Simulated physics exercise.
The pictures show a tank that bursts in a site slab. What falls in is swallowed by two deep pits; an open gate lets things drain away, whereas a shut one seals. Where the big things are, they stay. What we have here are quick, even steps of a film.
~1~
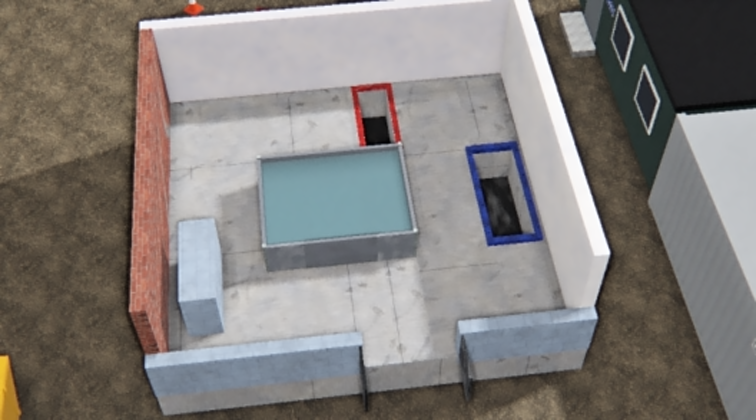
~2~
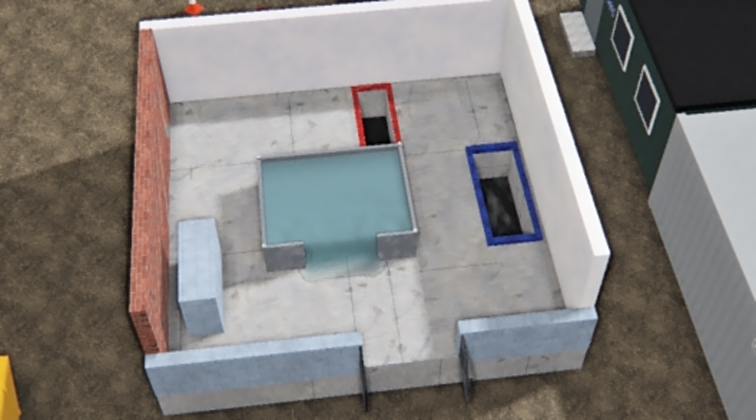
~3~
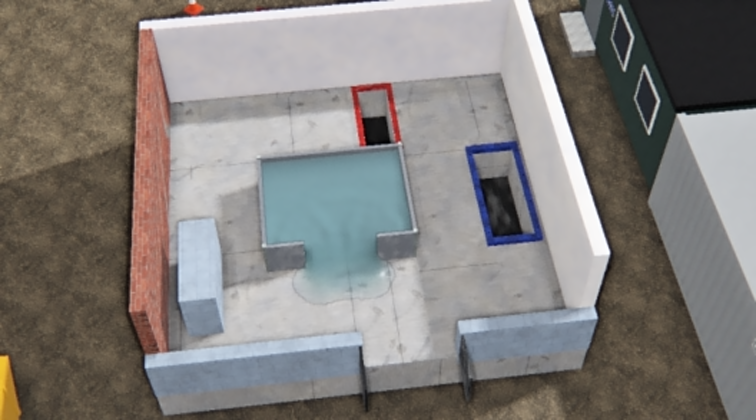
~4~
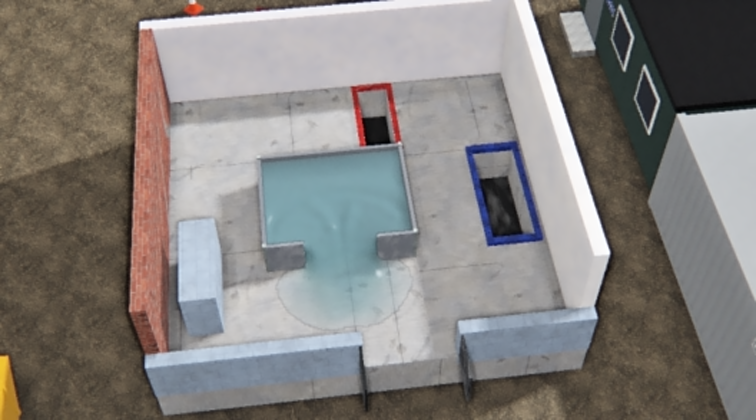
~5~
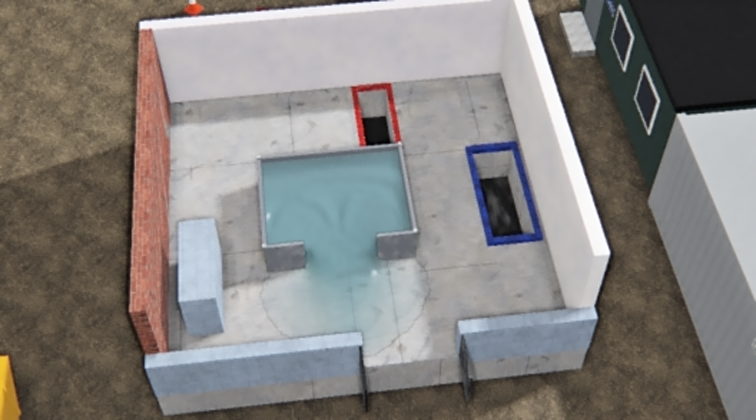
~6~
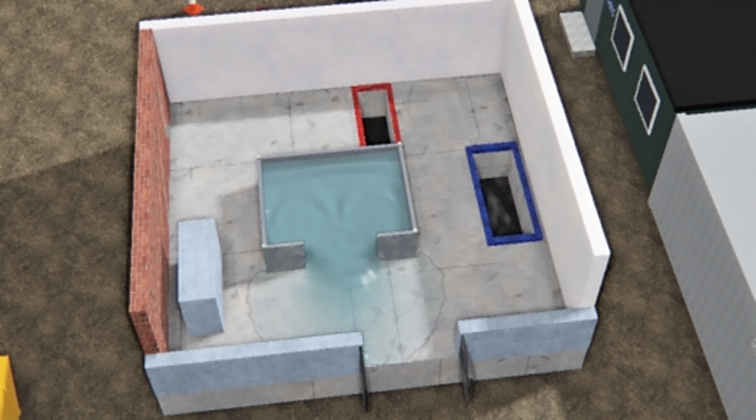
In the video, a walled slab holds a tank of still blue-green water beside red-edged and blue-edged pits; a gap opens in the tank's front wall, and water pours out, fanning across the floor toward the viewer.
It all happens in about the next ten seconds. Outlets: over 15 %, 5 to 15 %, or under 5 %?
Result - gate: Over 15 %, blue pit: Under 5 %, red pit: Under 5 %.
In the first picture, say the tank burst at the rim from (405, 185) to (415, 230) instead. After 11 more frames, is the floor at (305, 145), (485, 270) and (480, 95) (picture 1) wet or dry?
Note, points one to three: Unreached / reached and soaked / unreached.
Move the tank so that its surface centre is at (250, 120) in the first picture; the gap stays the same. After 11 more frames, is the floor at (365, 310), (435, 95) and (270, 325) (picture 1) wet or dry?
In sequence: Inundated, next unflooded, then inundated.
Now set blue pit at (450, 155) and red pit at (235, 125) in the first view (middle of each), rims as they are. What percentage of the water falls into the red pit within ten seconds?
Per cent: Red 6.
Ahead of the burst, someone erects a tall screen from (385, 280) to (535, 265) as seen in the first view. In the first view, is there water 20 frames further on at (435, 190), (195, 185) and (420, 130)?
First spared, second submerged, third spared.
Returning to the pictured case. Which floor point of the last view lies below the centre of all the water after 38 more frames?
At roughly (308, 248).
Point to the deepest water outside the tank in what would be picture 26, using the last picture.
Look near (202, 372).
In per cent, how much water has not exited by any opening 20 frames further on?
About 78 per cent.
A moment on, water covers 20 % of the floor; the gate 5 %, the blue pit 0 %, the red pit 0 %.
Next, water covers 25 % of the floor; the gate 12 %, the blue pit 0 %, the red pit 0 %.
Then, water covers 40 % of the floor; the gate 22 %, the blue pit 0 %, the red pit 0 %.
Later, water covers 60 % of the floor; the gate 33 %, the blue pit 0 %, the red pit 0 %.
In the end, water covers 75 % of the floor; the gate 42 %, the blue pit 0 %, the red pit 1 %.
